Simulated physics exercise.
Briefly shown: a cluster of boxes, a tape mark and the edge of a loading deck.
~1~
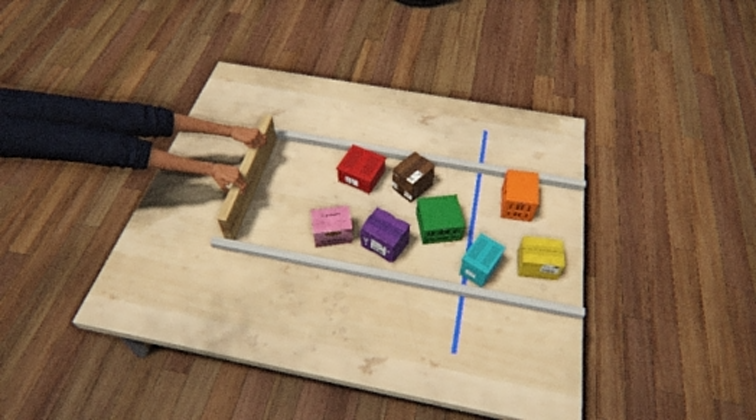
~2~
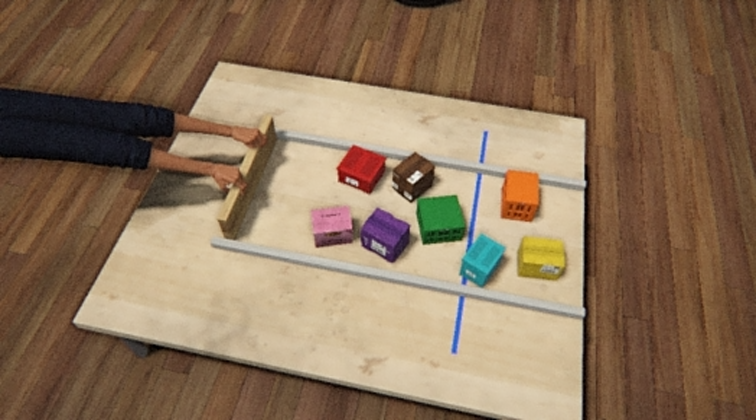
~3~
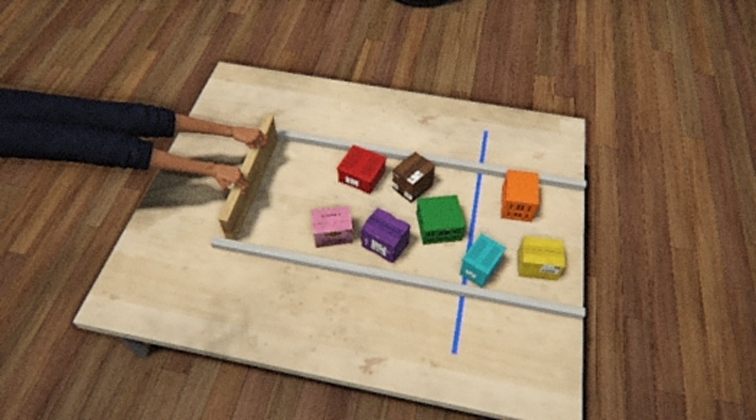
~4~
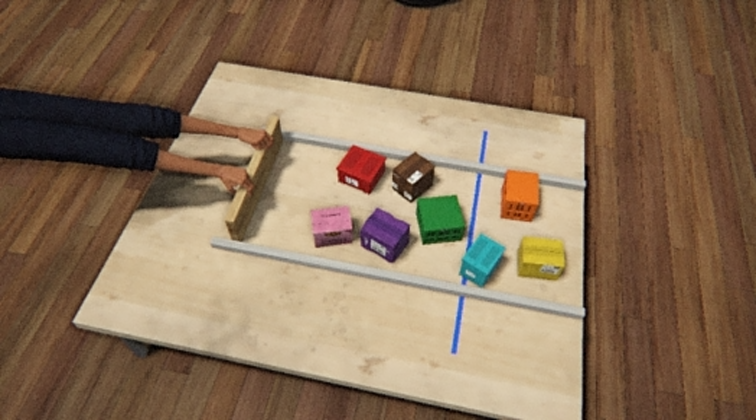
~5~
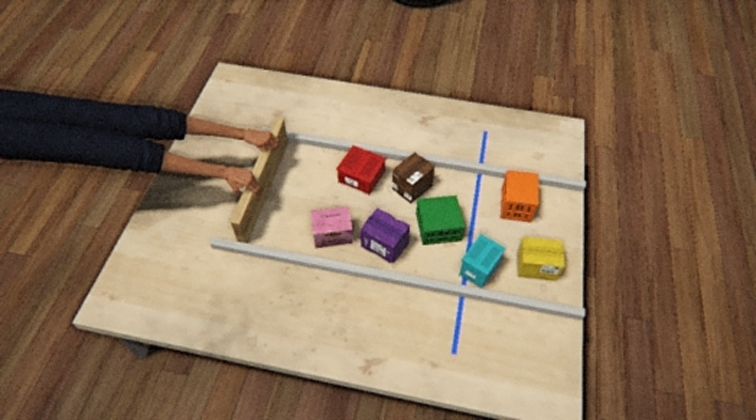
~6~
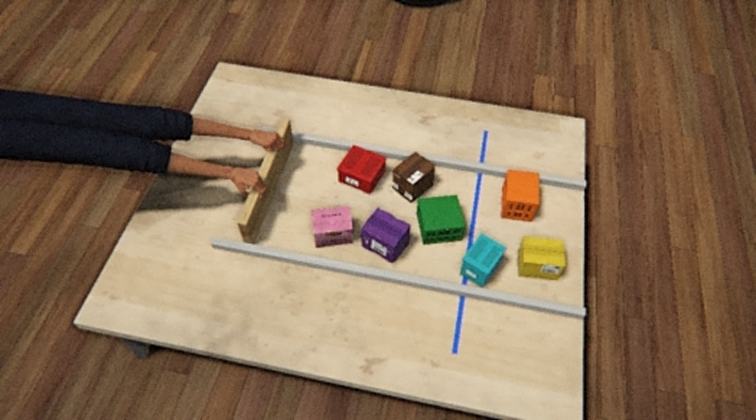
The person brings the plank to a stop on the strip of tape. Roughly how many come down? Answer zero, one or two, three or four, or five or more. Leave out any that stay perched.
One or two.
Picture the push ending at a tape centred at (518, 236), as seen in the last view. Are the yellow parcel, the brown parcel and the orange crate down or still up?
The yellow parcel ends up down. The brown parcel stays put. The orange crate ends up down.
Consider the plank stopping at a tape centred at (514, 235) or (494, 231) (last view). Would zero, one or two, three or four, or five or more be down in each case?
The first spot gives three to four, the second gives one or two.
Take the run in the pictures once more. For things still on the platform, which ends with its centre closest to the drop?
Turquoise tote.
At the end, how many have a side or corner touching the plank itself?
3.
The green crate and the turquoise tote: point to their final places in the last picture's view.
The green crate ends at (501, 226) and the turquoise tote at (565, 275).
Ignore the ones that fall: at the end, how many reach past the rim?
Expected count: 0.
Soon after, none off yet; yellow parcel at rest near (541, 258); orange crate at rest near (520, 196); turquoise tote at rest near (482, 261).
After that, none off yet; yellow parcel at rest near (541, 258); orange crate at rest near (520, 196); turquoise tote displaced a little near (490, 263).
In the end, the number that fall off is one or two; gone, yellow parcel.
